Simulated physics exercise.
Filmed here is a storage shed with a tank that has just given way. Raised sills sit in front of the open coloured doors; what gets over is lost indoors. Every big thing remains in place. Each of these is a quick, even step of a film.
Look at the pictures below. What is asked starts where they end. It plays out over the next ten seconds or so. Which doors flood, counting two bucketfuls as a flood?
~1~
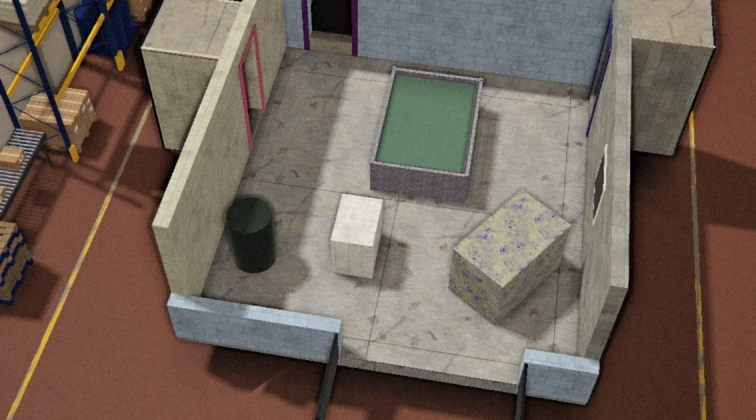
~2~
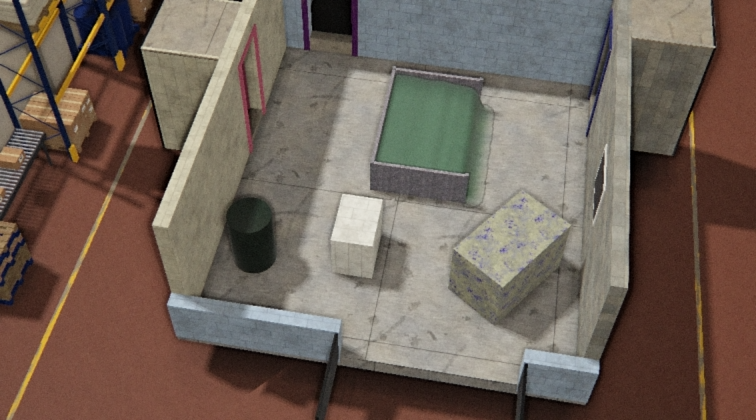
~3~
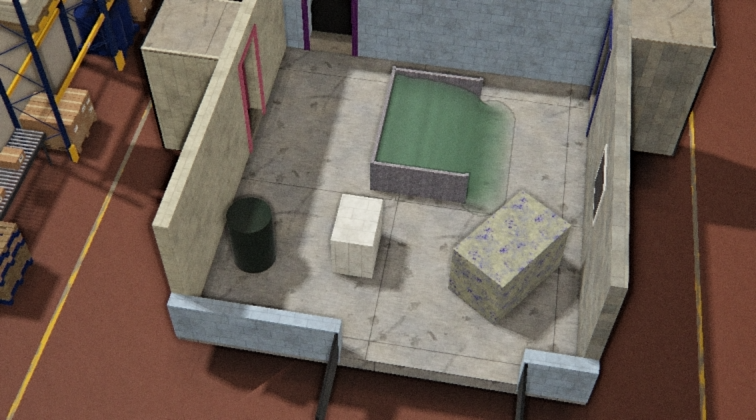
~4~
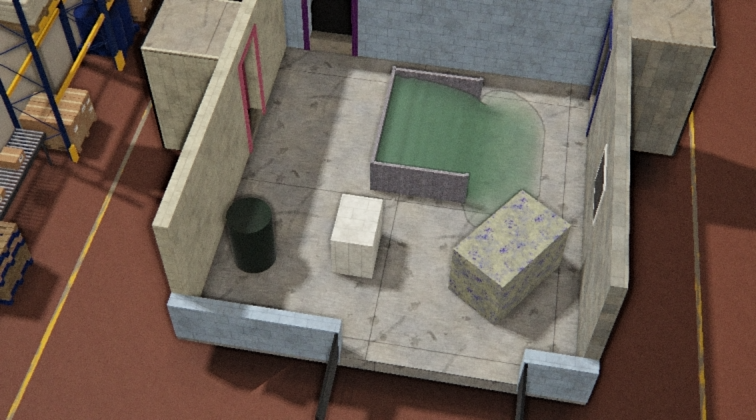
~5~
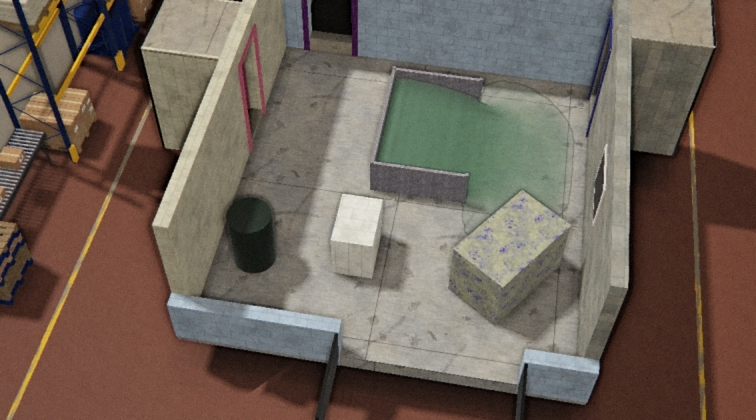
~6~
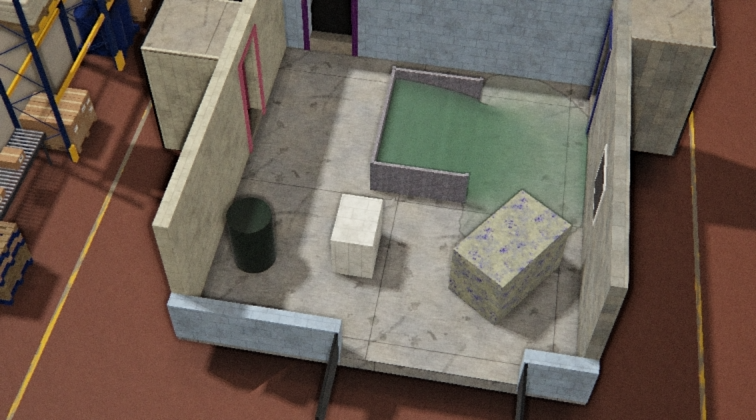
Outcome: Blue door: Exceeds it; pink door: Does not exceed it; purple door: Does not exceed it.
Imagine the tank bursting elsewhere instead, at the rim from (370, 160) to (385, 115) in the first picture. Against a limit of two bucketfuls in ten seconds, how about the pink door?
My take is that pink crosses the line.
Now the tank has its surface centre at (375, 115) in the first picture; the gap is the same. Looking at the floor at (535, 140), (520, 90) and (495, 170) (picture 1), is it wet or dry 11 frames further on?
Result: Inundated; inundated; inundated.
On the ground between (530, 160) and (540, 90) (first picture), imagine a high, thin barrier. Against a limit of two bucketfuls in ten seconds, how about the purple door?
As for that door, the purple one comes in short.
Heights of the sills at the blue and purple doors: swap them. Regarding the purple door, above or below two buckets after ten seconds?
Note - purple door: Safe.
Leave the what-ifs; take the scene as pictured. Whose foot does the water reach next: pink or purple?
Answer: The one in purple.
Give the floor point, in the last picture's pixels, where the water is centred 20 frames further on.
At roughly (511, 172).
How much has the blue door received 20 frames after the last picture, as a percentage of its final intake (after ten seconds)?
About 95 per cent.
A moment on, water covers 25 % of the floor; the blue door under two buckets in, the pink door not reached, the purple door not reached.
Next, water covers 30 % of the floor; the blue door over two buckets in, the pink door not reached, the purple door not reached.
Then, water covers 45 % of the floor; the blue door far over two buckets in, the pink door not reached, the purple door not reached.
Later, water covers 80 % of the floor; the blue door far over two buckets in, the pink door wet at the sill, nothing in, the purple door wet at the sill, nothing in.
In the end, water covers 95 % of the floor; the blue door far over two buckets in, the pink door wet at the sill, nothing in, the purple door wet at the sill, nothing in.
